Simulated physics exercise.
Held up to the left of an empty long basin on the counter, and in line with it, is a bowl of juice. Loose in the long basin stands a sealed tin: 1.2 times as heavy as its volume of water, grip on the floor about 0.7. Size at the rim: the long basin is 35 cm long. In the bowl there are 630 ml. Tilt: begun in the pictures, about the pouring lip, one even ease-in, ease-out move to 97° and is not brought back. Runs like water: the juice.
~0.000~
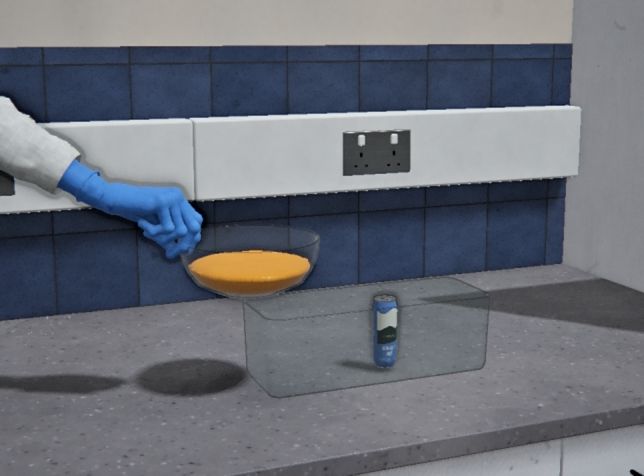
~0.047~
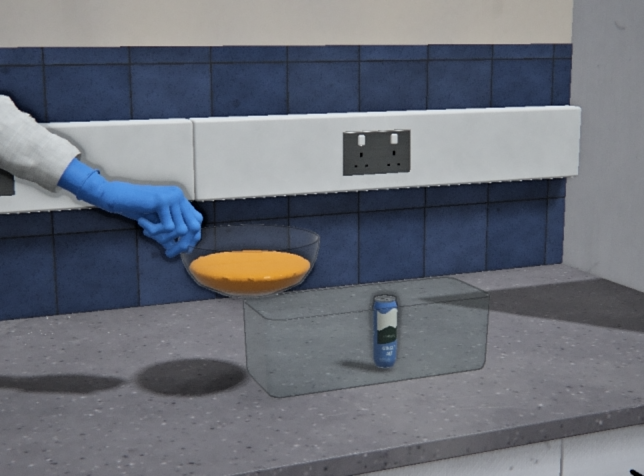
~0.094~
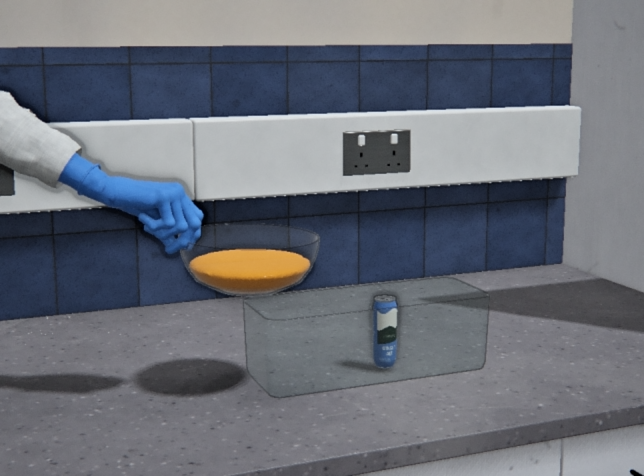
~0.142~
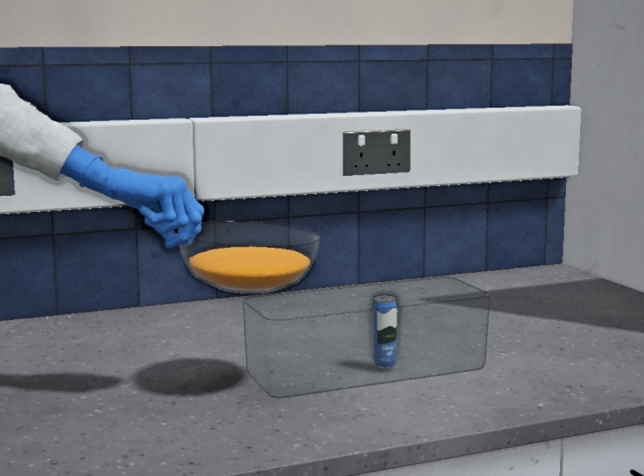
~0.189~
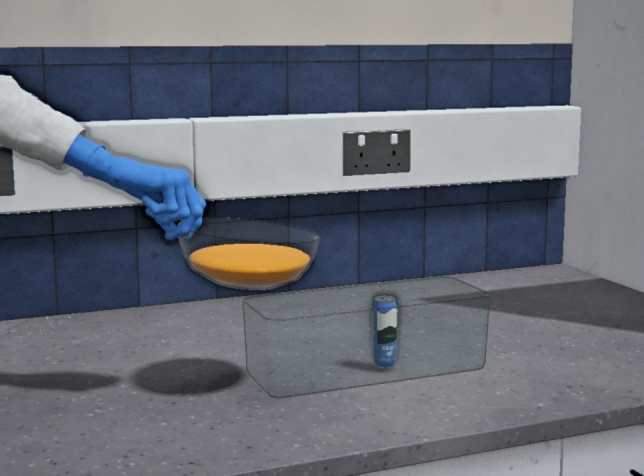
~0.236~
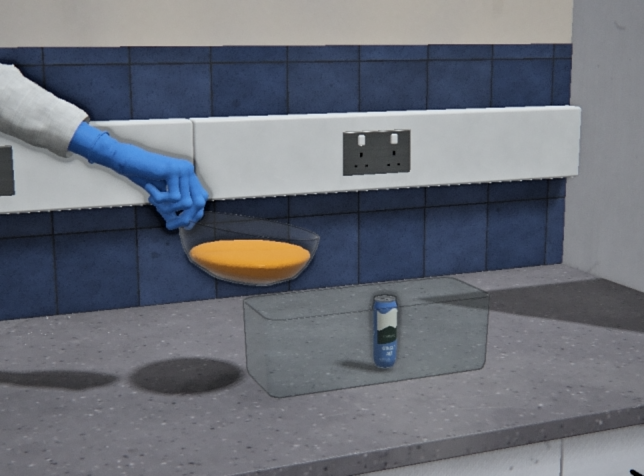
At the start, a blue-gloved hand holds a clear bowl of orange juice level, above and to the left of an empty long clear basin on a grey counter, with a small blue tin by it. The bowl barely moves, then the hand rises slightly, tilting it gently toward the right.
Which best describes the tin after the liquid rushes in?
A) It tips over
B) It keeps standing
The answer is A.
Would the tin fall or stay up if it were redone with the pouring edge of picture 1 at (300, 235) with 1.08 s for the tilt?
After that, the tin stays vertical.
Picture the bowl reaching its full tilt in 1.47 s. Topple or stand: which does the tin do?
Result: Tin still standing.
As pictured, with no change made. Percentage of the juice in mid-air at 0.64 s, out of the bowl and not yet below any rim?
Close to 34 in a hundred.
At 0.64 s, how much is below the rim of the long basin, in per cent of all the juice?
Close to 3 in a hundred.
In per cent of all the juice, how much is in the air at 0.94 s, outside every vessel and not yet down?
20 per cent or so.
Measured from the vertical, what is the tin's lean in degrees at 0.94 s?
Tilt: Around 5°.
Then, 0.64 s in, the tilt is 62° and 64 per cent is still to pour; the tin stands where it began.
Then, 0.94 s in, the tilt is 93° and 6 per cent is still to pour; the tin stands where it began.
Then, 1.25 s in, the tilt is 97° and 0 per cent is still to pour; the tin lies on its side.
Then, 1.59 s in, the tilt is 97° and 0 per cent is still to pour; the tin lies on its side.
Finally, the tin lies on its side.
